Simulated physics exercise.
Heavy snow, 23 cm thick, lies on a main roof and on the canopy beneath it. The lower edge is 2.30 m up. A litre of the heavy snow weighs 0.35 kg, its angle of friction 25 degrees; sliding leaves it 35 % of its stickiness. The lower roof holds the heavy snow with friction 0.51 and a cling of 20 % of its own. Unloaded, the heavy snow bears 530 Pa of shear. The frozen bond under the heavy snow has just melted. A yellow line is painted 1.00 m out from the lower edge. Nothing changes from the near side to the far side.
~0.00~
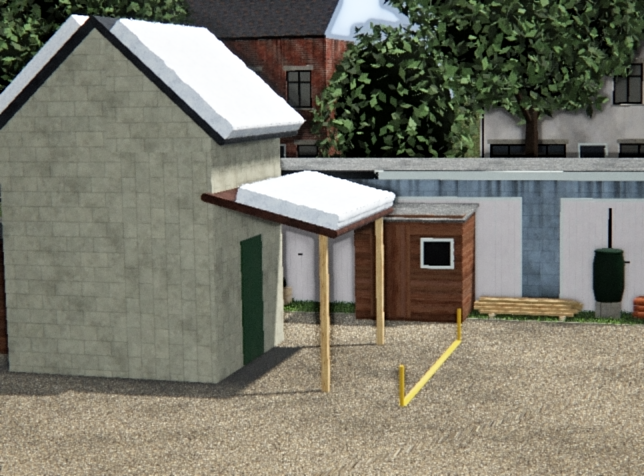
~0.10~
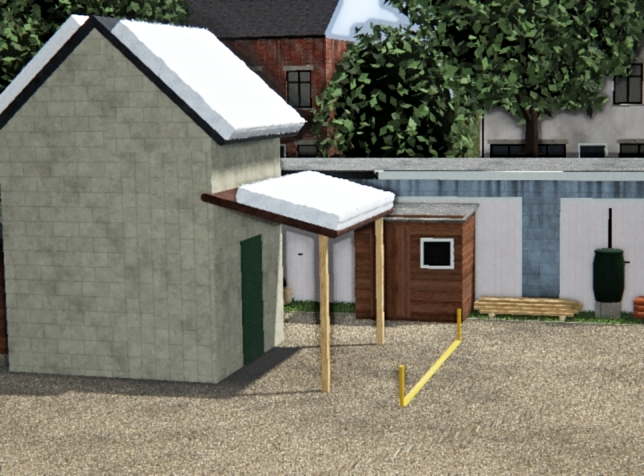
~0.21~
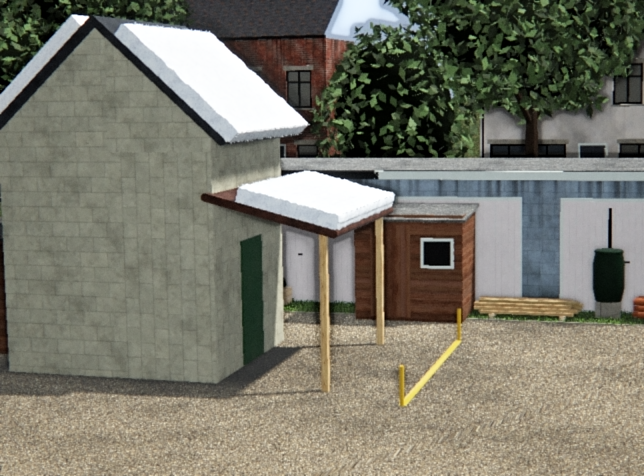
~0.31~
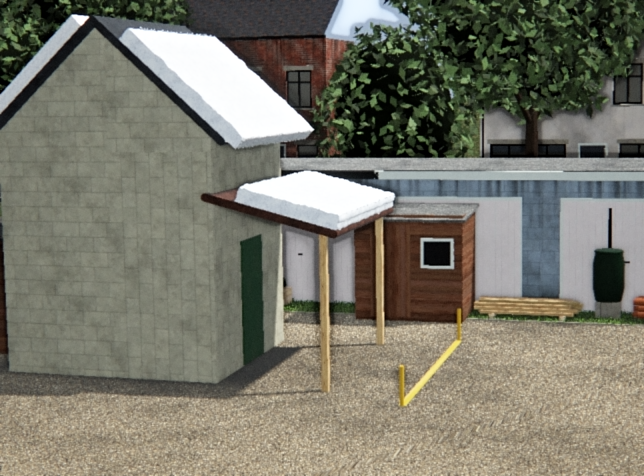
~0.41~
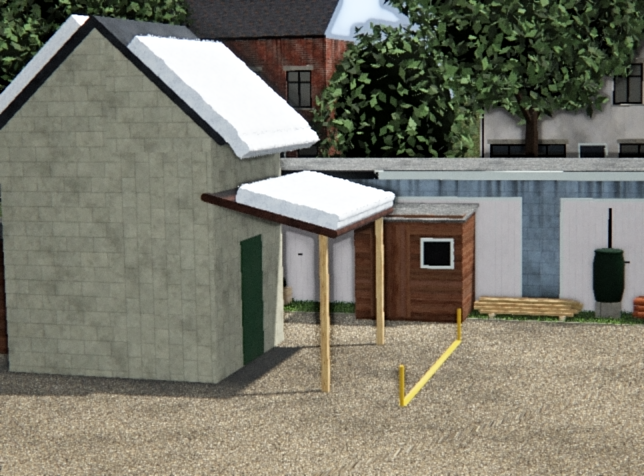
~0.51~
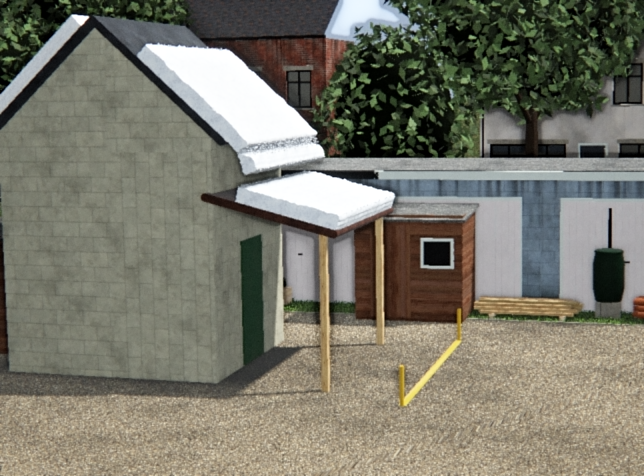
To begin with, thick snow covers the main roof of a pale block building and the lower canopy beside its green door. The snow on the main roof then slides slowly down to the right, baring dark roofing near the ridge. By the end it overhangs the eave and cracks near its lower edge.
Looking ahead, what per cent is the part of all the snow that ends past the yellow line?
Expect roughly 28 %.
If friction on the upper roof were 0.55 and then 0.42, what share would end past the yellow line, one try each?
In that order: 8 %, 16 %.
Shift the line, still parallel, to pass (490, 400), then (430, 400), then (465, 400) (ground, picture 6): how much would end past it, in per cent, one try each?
In turn about 3 %, 20 %, 7 %.
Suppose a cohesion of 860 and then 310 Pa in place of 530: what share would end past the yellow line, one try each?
In turn about 12 %, 40 %.
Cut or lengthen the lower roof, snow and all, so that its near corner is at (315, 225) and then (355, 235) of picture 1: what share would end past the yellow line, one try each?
In that order: 40 %, 20 %.
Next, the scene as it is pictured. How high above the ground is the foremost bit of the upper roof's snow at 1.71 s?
About 0.8 m.
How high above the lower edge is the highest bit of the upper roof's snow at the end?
About 0.6 m.
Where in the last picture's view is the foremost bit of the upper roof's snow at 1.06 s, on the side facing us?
At about (329, 204).
After 1.06 s, none is below the lower edge and 0 % is past the line.
After 1.71 s, 28 % is below the lower edge and 4 % is past the line.
After 2.35 s, 53 % is below the lower edge and 27 % is past the line.
After 3.00 s, 53 % is below the lower edge and 28 % is past the line.
After 3.50 s, 53 % is below the lower edge and 28 % is past the line.
